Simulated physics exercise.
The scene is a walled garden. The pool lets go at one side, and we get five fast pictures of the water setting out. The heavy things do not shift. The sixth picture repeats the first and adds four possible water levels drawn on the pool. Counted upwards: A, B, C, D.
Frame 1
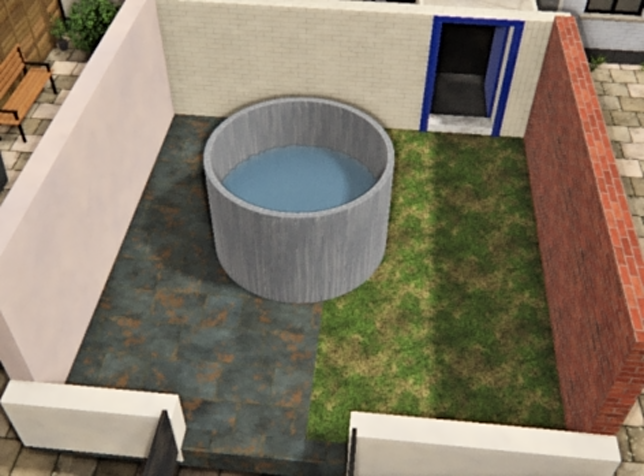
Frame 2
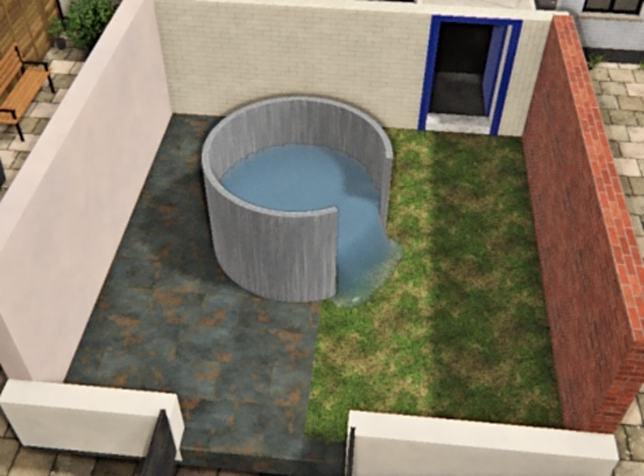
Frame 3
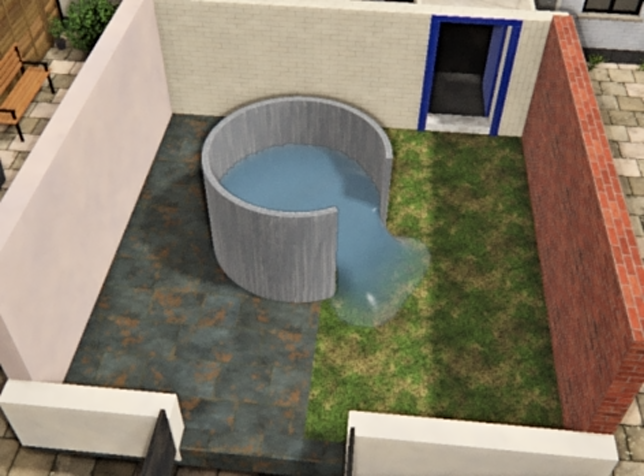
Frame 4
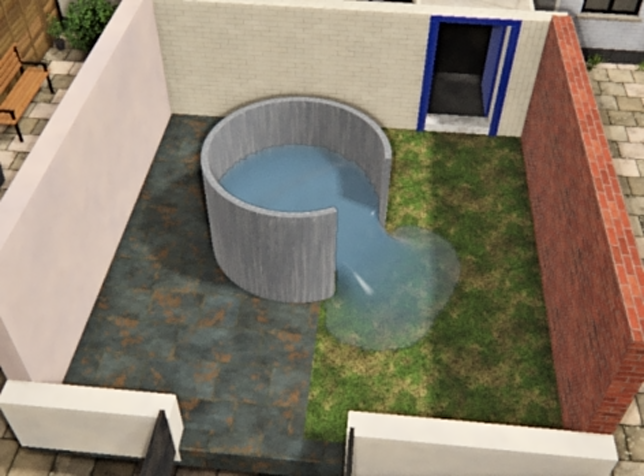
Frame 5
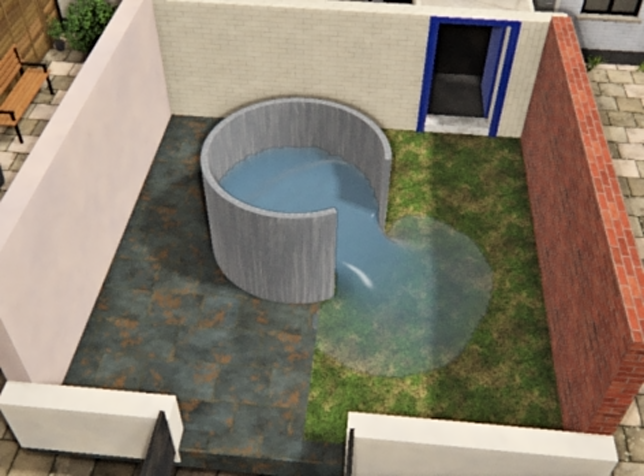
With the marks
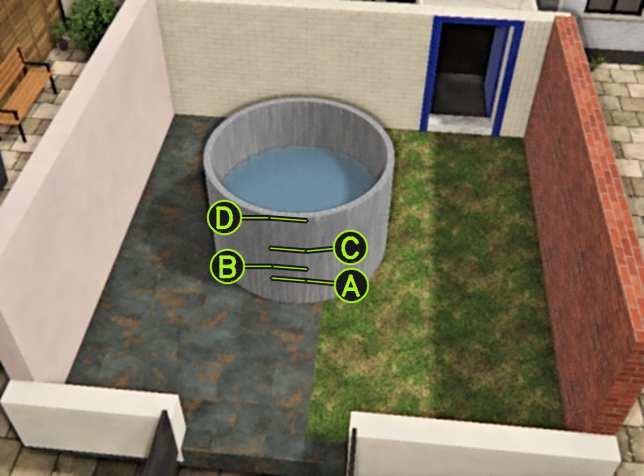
In a walled garden, a round grey pool opens on one side and water spreads across the grass.
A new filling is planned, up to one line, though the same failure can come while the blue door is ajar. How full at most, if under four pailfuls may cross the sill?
I would pick line C.
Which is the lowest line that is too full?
Here it is line D.
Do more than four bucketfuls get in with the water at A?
No.
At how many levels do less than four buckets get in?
Three of them.
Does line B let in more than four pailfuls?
No, that is safe.
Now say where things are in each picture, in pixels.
In the first frame, water in the pool at rest, its middle at (300, 196); foot of the blue doorway at (459, 133); open gate at (264, 400).
In the second frame, 1 % of the ground under water, visible out to (390, 241).
In the third frame, 4 % of the ground under water, visible out to (419, 247).
In the fourth frame, 8 % of the ground under water, visible out to (406, 339).
In the fifth frame, 13 % of the ground under water, visible out to (435, 361).
In lime, A at (289, 279); B at (289, 267); C at (288, 249); D at (287, 219); from the bottom up A, B, C, D.
With A, nothing gets over.
With B, nothing gets over.
With C, a splash gets over, under a bucket.
With D, about 8 bucketfuls get in.
